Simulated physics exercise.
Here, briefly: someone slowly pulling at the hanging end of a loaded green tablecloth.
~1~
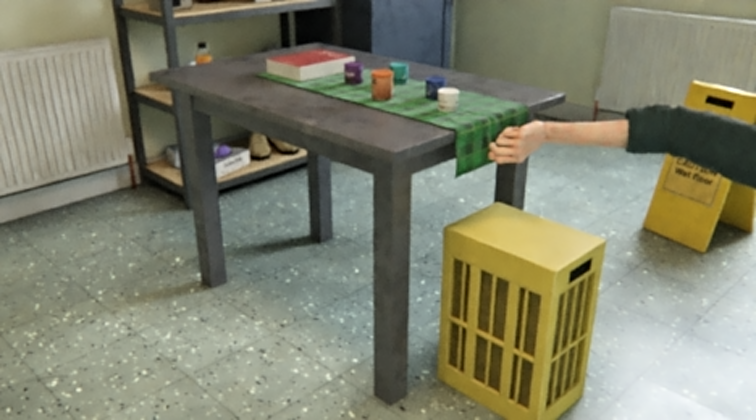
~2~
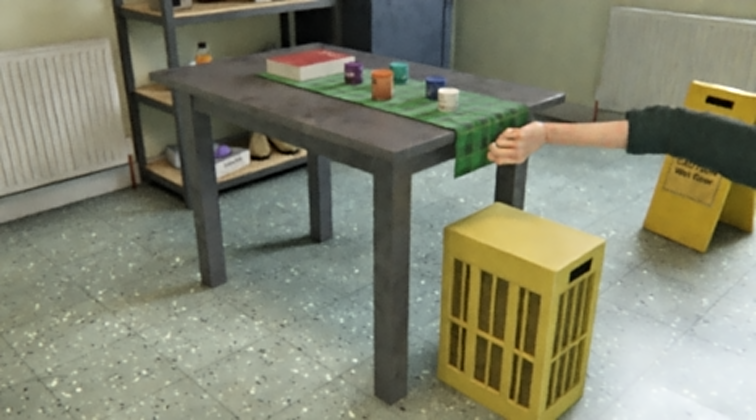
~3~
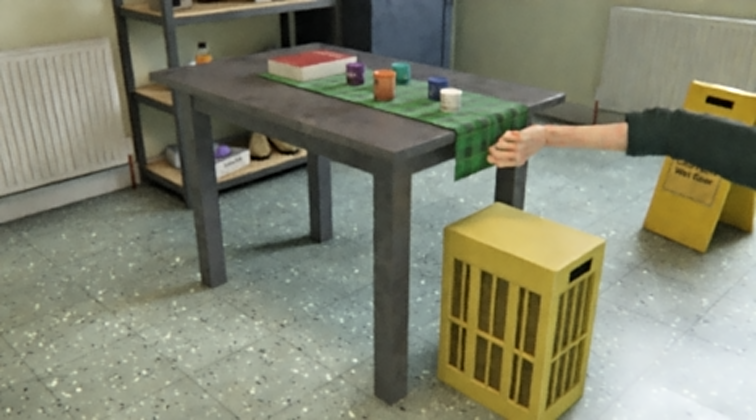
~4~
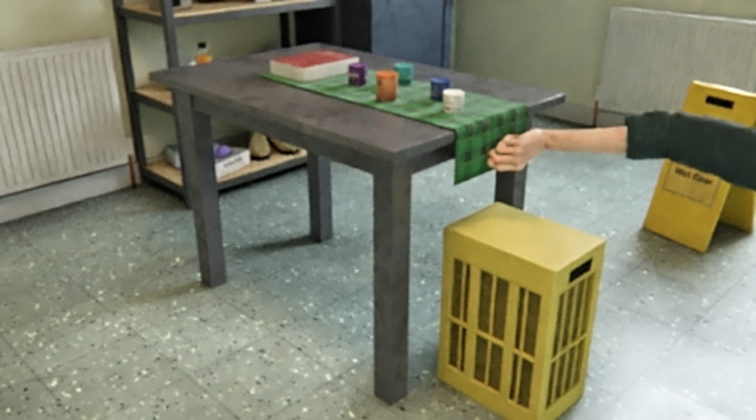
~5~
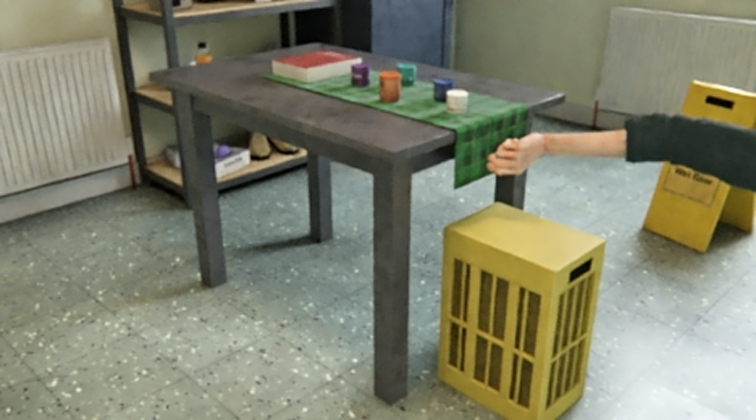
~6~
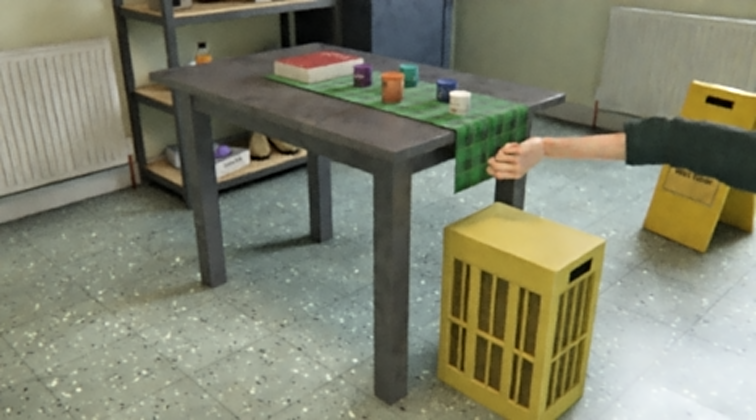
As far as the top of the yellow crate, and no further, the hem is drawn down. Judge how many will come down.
The tally of dropped things is one.
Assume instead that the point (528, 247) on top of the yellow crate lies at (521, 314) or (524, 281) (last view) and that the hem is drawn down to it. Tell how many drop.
3 and 2.
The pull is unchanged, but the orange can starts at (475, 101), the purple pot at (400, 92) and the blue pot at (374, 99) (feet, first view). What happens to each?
Orange can: Off; purple pot: Still on; blue pot: Still on.
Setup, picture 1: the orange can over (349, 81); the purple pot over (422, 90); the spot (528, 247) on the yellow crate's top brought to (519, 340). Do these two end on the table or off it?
As for the orange can, it stays in place; as for the purple pot, it leaves the top.
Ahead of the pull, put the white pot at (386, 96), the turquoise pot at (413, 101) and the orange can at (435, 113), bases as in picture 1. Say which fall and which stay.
The white pot ends up still aboard; the turquoise pot ends up still aboard; the orange can ends up knocked off.
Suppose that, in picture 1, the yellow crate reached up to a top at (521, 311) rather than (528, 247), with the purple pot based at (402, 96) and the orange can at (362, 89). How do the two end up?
Result - the purple pot comes off, and the orange can stays put.
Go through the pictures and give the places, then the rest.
Hem (455, 179); white pot (448, 91); blue pot (436, 79); orange can (382, 72); turquoise pot (399, 64); purple pot (353, 63); top of the crate (528, 247), in the first frame.
Hem (454, 179); white pot (448, 91), in the second frame.
Hem (454, 182); blue pot (438, 79), in the third frame.
Hem (454, 186); orange can (387, 73); top of the crate (528, 247), in the fourth frame.
Hem (454, 190); turquoise pot (406, 66), in the fifth frame.
Hem (454, 194); white pot (461, 93); blue pot (447, 81); orange can (393, 74); turquoise pot (409, 66); purple pot (363, 66), in the sixth frame.
Soon after, hem near (490, 207); all still up.
After that, hem on the crate; white pot gone.
In the end, hem on the crate; white pot gone. It carries off one.
